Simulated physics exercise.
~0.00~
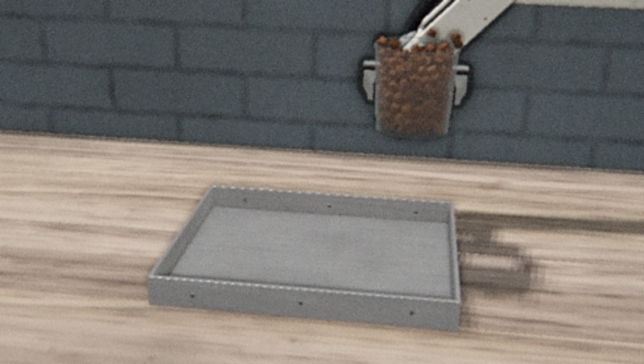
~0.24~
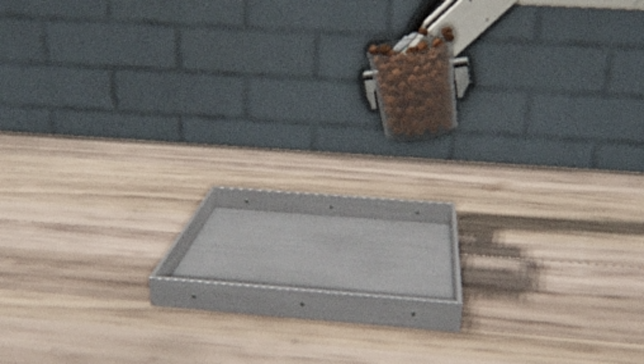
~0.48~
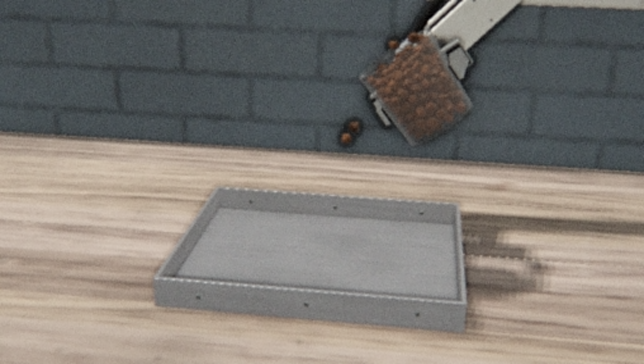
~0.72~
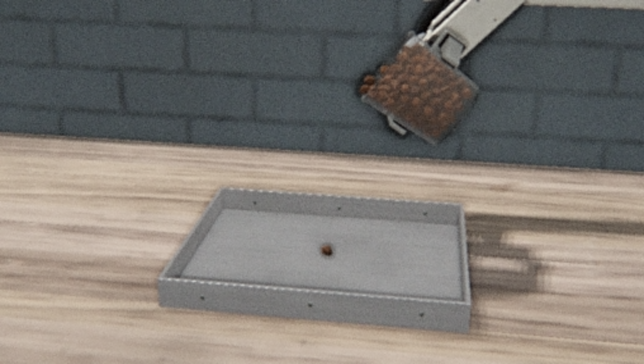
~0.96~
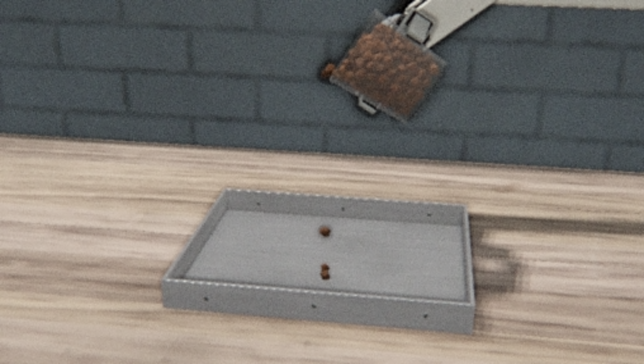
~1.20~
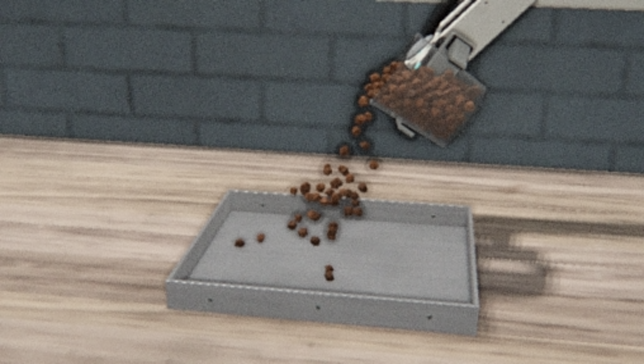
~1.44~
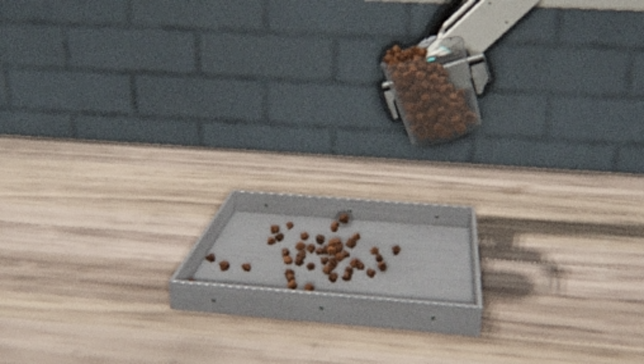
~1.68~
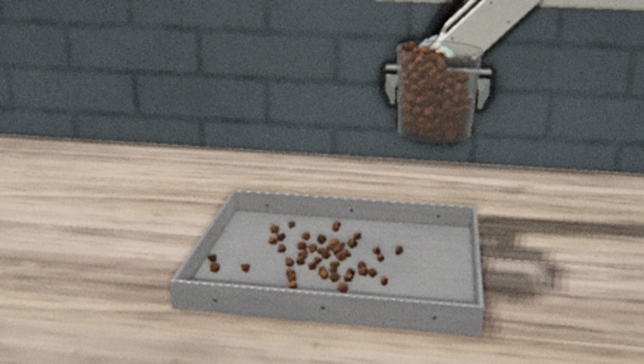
To begin with, a robot arm holds a clear cup heaped with small brown pellets upright in front of a dark brick wall, above and to the right of a shallow grey tray on a wooden surface. The arm tips the cup to the left, and a few pellets drop into the tray. It shifts the leaning cup slightly left and up, then back right, and a larger stream tumbles out and scatters across the tray. The arm then turns the cup back upright, ending with most pellets still inside and a loose scattering lying in the tray.
